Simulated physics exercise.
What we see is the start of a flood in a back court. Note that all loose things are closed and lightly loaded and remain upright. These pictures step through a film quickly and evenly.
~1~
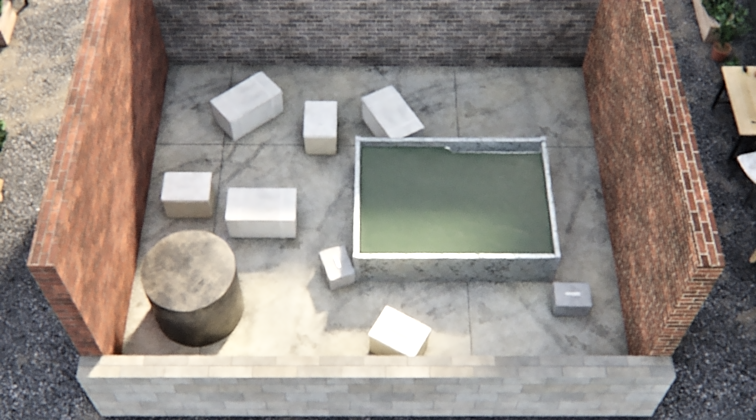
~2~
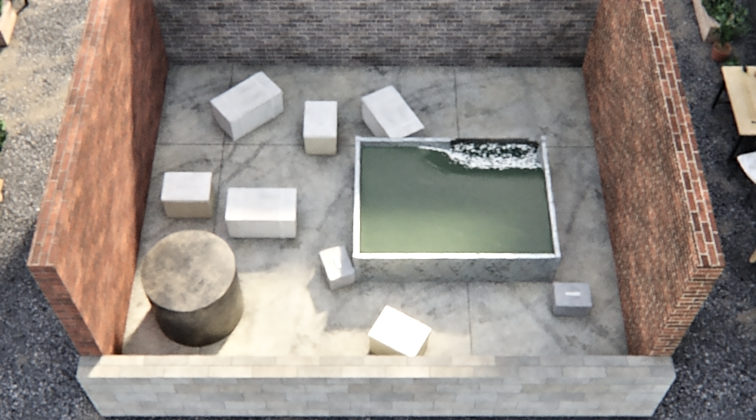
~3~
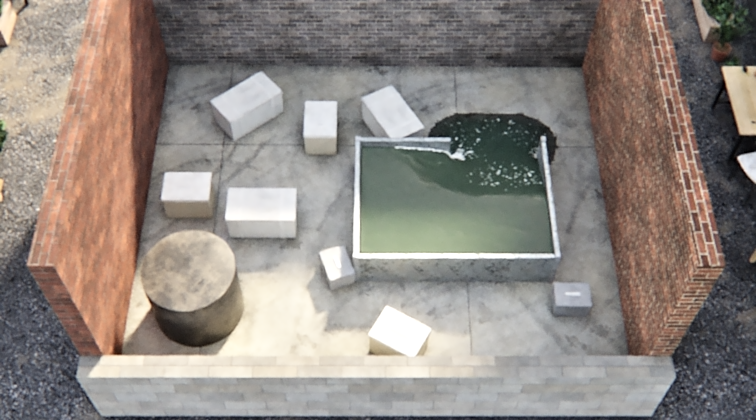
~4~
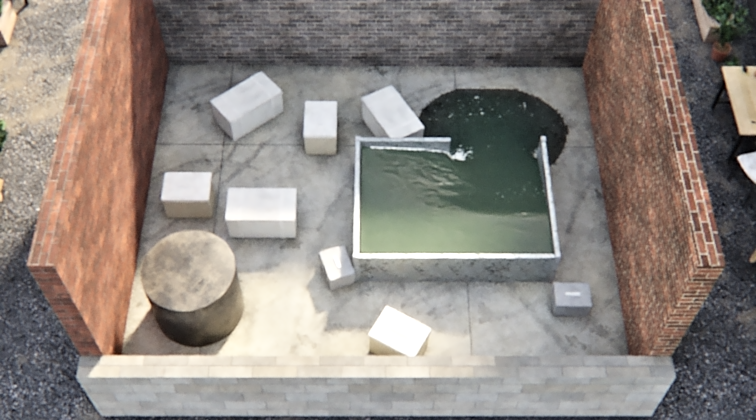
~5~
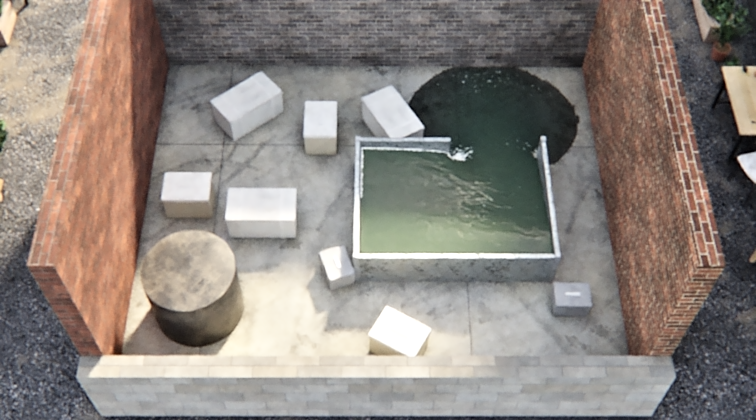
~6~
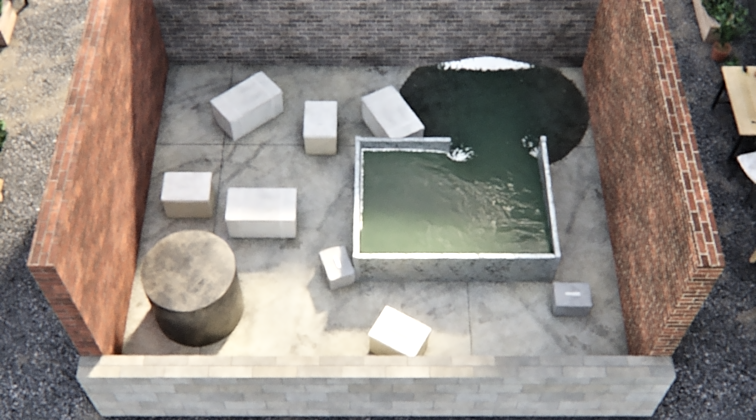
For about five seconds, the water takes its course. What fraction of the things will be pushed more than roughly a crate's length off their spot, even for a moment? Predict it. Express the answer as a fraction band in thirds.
Fraction band: Less than 1/3.
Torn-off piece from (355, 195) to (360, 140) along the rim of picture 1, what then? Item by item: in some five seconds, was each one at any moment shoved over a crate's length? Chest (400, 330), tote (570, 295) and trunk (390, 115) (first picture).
Well, in order they come out as under that mark, under that mark and under that mark.
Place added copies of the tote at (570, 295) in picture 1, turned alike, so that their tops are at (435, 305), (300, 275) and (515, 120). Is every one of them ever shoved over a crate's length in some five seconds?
Taking them one at a time: Remains close, then remains close, then gets driven off.
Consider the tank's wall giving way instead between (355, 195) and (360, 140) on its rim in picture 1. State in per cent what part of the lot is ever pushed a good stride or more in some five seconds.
My figure is about 50 %.
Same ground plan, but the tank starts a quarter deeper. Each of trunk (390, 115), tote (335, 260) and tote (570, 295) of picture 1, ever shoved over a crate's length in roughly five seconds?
Fell short, fell short, went the distance.
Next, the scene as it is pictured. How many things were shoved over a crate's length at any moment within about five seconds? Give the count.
My tally gives 1.
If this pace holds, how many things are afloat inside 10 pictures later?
It comes to 0.
A moment on, 0 of 8 are well off their spots; 0 afloat.
Next, 0 of 8 are well off their spots; 0 afloat.
Later, 0 of 8 are well off their spots; 0 afloat.
In the end, 1 of 8 are well off their spots, and 1 have been at some point; 0 afloat.
